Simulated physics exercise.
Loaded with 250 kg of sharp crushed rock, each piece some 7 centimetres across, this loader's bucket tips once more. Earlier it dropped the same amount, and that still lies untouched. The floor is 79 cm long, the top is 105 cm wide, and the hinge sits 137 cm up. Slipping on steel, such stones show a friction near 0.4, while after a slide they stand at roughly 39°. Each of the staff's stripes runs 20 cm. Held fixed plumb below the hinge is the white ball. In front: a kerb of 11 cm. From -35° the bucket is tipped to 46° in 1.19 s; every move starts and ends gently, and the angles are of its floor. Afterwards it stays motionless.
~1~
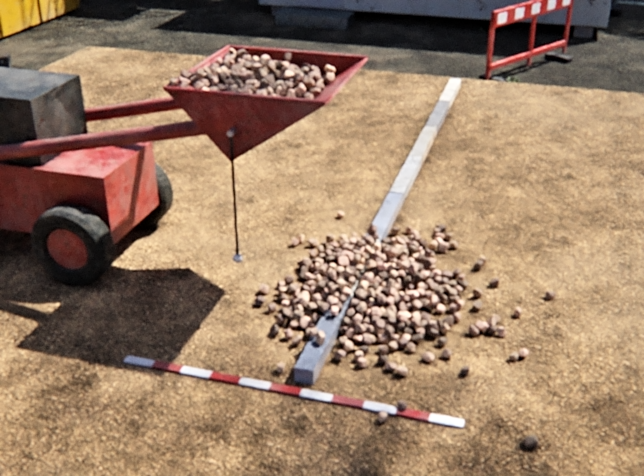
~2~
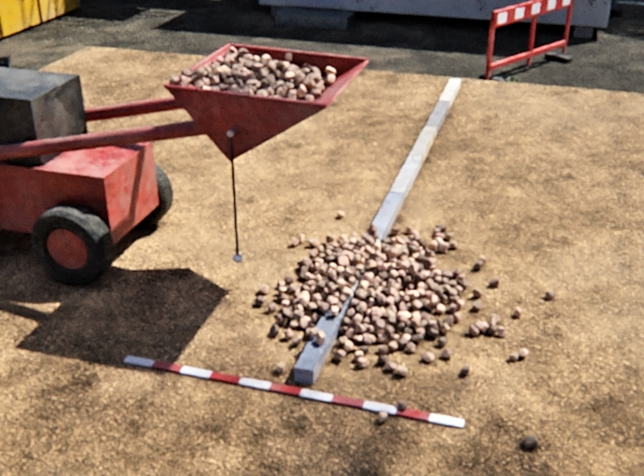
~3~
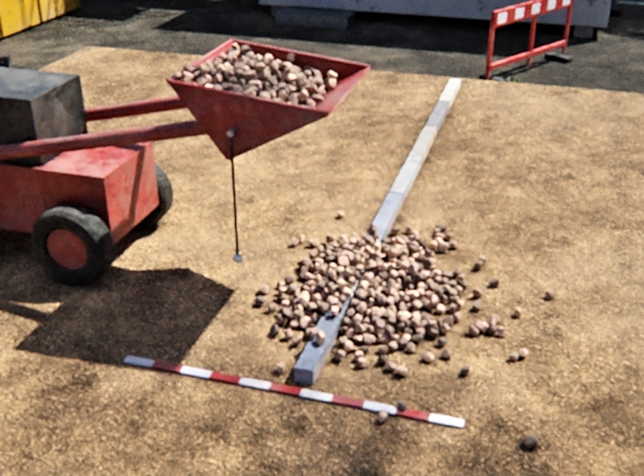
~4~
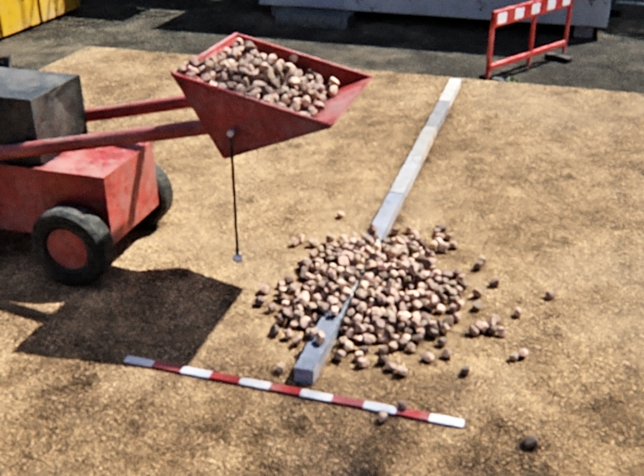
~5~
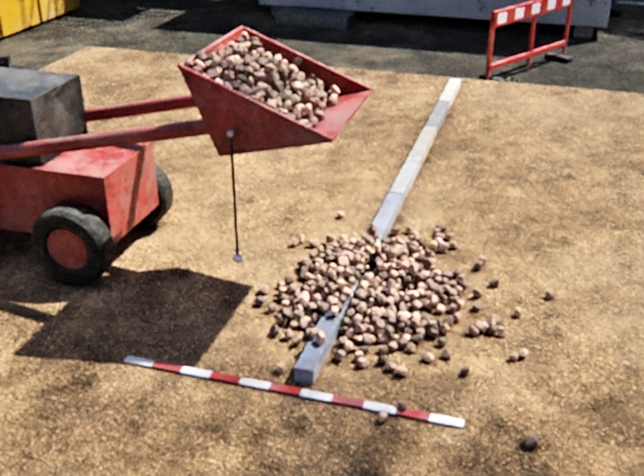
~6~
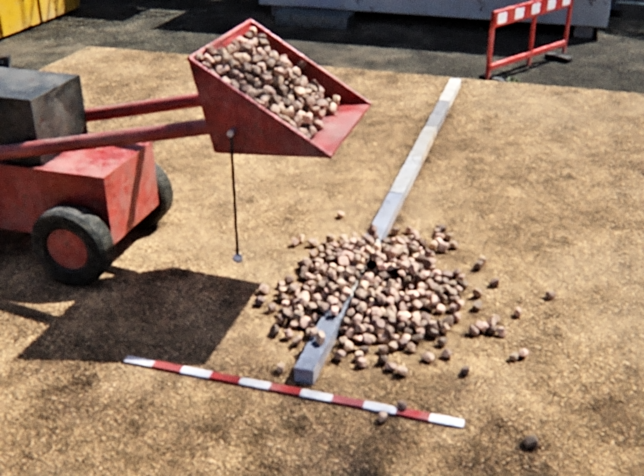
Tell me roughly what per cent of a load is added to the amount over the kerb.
Roughly 61 per cent of a load is added.
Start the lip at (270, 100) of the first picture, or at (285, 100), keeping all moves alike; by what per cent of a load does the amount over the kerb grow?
5 % and 15 %.
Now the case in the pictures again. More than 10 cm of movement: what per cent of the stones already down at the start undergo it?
I'd put it at about 10 per cent.
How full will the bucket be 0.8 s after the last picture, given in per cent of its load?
Still inside: Some 40 %.
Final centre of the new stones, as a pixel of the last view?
In the last view, about pixel (369, 275).
Then, 0.4 s after the last picture the floor is at 33°; in per cent of one load, 100 in the bucket, 36 on this side of the kerb, 64 over the kerb; the foremost stones are at (516, 339).
Then, 0.8 s after the last picture the floor is at 46°; in per cent of one load, 42 in the bucket, 90 on this side of the kerb, 68 over the kerb; the foremost stones are at (516, 339).
Then, 1.1 s after the last picture the floor is at 46°; in per cent of one load, 0 in the bucket, 87 on this side of the kerb, 113 over the kerb; the foremost stones are at (516, 339).
Then, 3.7 s after the last picture the floor is at 46°; in per cent of one load, 0 in the bucket, 75 on this side of the kerb, 125 over the kerb; the foremost stones are at (525, 346). Net gain over the kerb, 61.
